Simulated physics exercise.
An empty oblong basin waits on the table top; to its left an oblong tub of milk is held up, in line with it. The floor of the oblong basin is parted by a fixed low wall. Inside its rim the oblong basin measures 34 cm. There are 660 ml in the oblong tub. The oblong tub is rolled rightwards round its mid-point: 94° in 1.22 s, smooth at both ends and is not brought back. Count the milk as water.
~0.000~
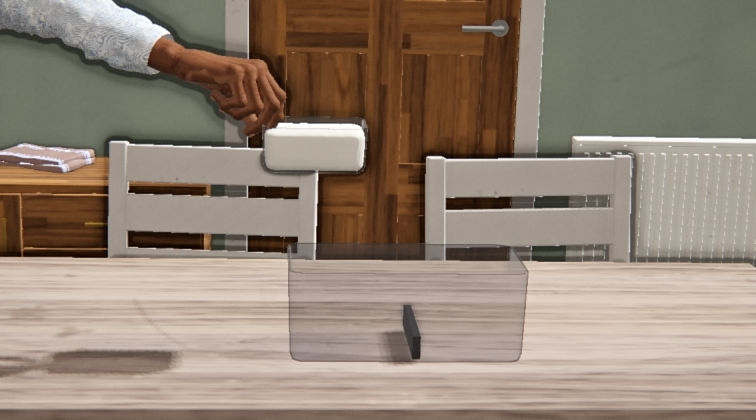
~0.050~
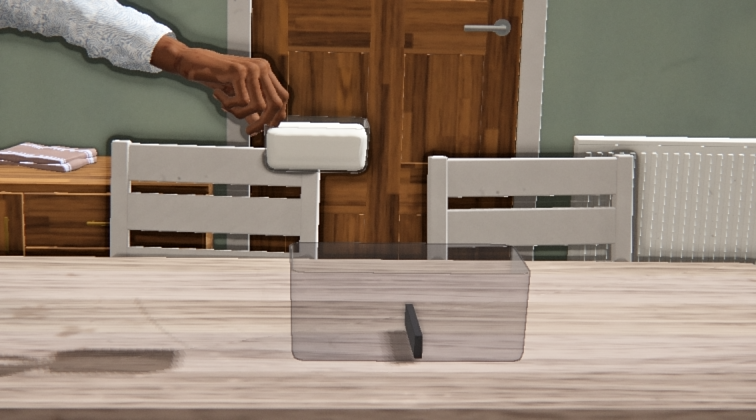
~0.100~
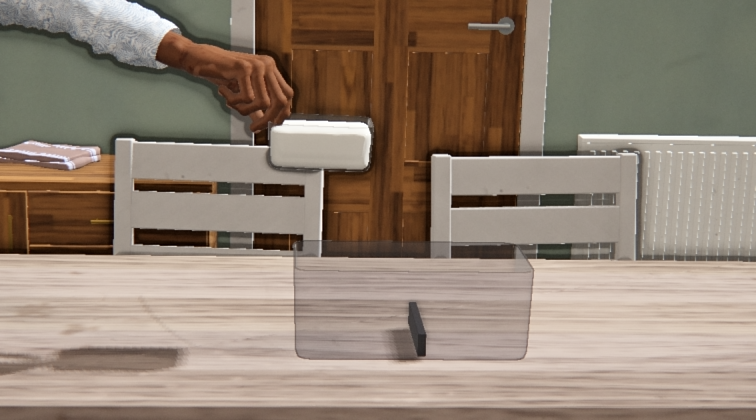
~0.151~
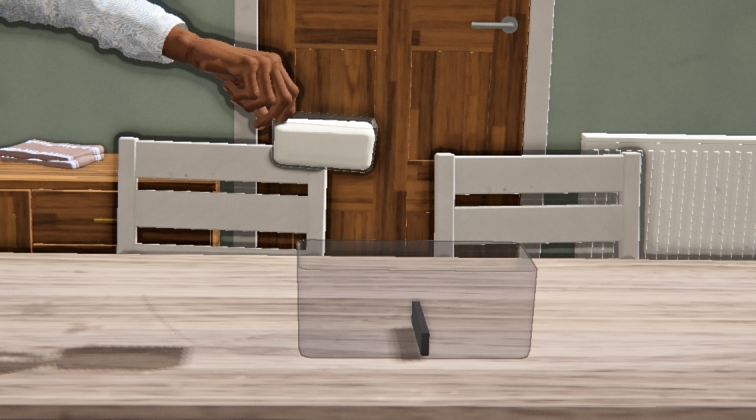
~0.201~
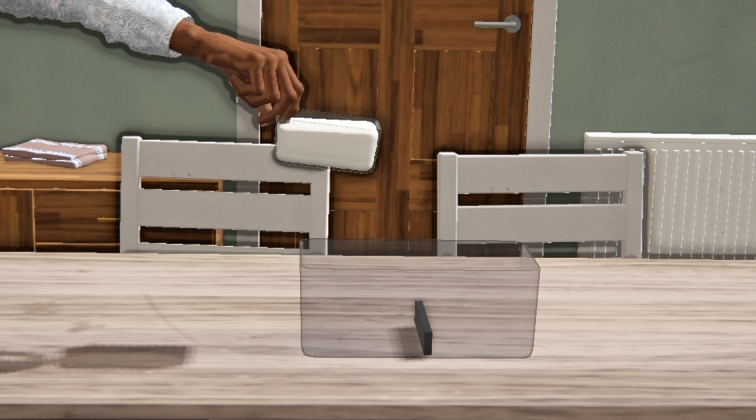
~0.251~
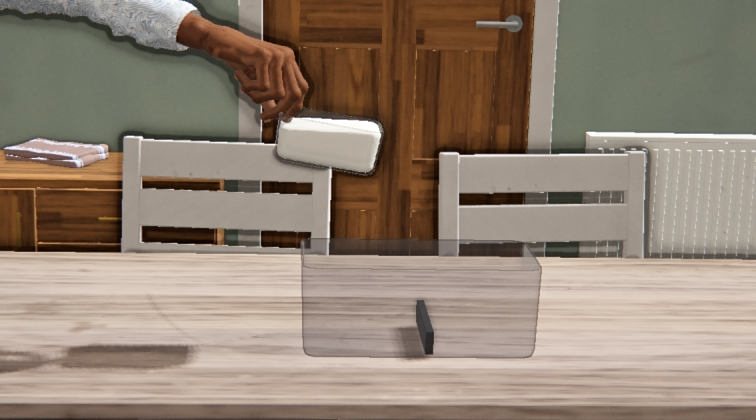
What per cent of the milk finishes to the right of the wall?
About 62 per cent.
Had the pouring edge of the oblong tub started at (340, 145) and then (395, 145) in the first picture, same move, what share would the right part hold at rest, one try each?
In turn about 15 and 75 per cent.
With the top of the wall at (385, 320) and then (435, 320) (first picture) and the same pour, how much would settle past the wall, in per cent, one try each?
In turn about 75 and 25 per cent.
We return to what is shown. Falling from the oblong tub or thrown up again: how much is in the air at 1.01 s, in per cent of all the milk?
Some 7 per cent.
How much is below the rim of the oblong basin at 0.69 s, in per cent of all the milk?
About 16 per cent.
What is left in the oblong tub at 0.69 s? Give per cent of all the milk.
About 48 per cent.
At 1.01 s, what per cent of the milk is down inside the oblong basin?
Near 82 in a hundred.
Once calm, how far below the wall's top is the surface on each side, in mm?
Some 26 mm on the left and 16 mm on the right.
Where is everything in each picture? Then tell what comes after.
It leans 0°; its right rim is at (365, 125); the milk meets the walls at (265, 129) and (363, 130); the oblong basin's rim runs from (289, 259) to (520, 261); the wall's top is at (412, 321), in the first picture.
It leans 0°; its right rim is at (367, 125); the milk meets the walls at (267, 128) and (365, 130), in the second picture.
It leans 2°; its right rim is at (371, 124); the milk meets the walls at (271, 126) and (369, 128), in the third picture.
It leans 4°; its right rim is at (375, 125); the milk meets the walls at (275, 125) and (373, 128), in the fourth picture.
It leans 6°; its right rim is at (379, 127); the milk meets the walls at (278, 123) and (376, 127), in the fifth picture.
It leans 9°; its right rim is at (381, 129); the milk meets the walls at (280, 123) and (380, 128), in the sixth picture.
By 0.69 s the tilt is 57° and 48 per cent is still to pour, 6 is left of the wall and 10 right of it.
By 1.01 s the tilt is 88° and 11 per cent is still to pour, 21 is left of the wall and 61 right of it.
By 1.35 s the tilt is 94° and 2 per cent is still to pour, 34 is left of the wall and 62 right of it.
By 1.72 s the tilt is 94° and 0 per cent is still to pour, 37 is left of the wall and 62 right of it.
At rest 37 per cent lies left of the wall, 62 right of it and 1 outside.
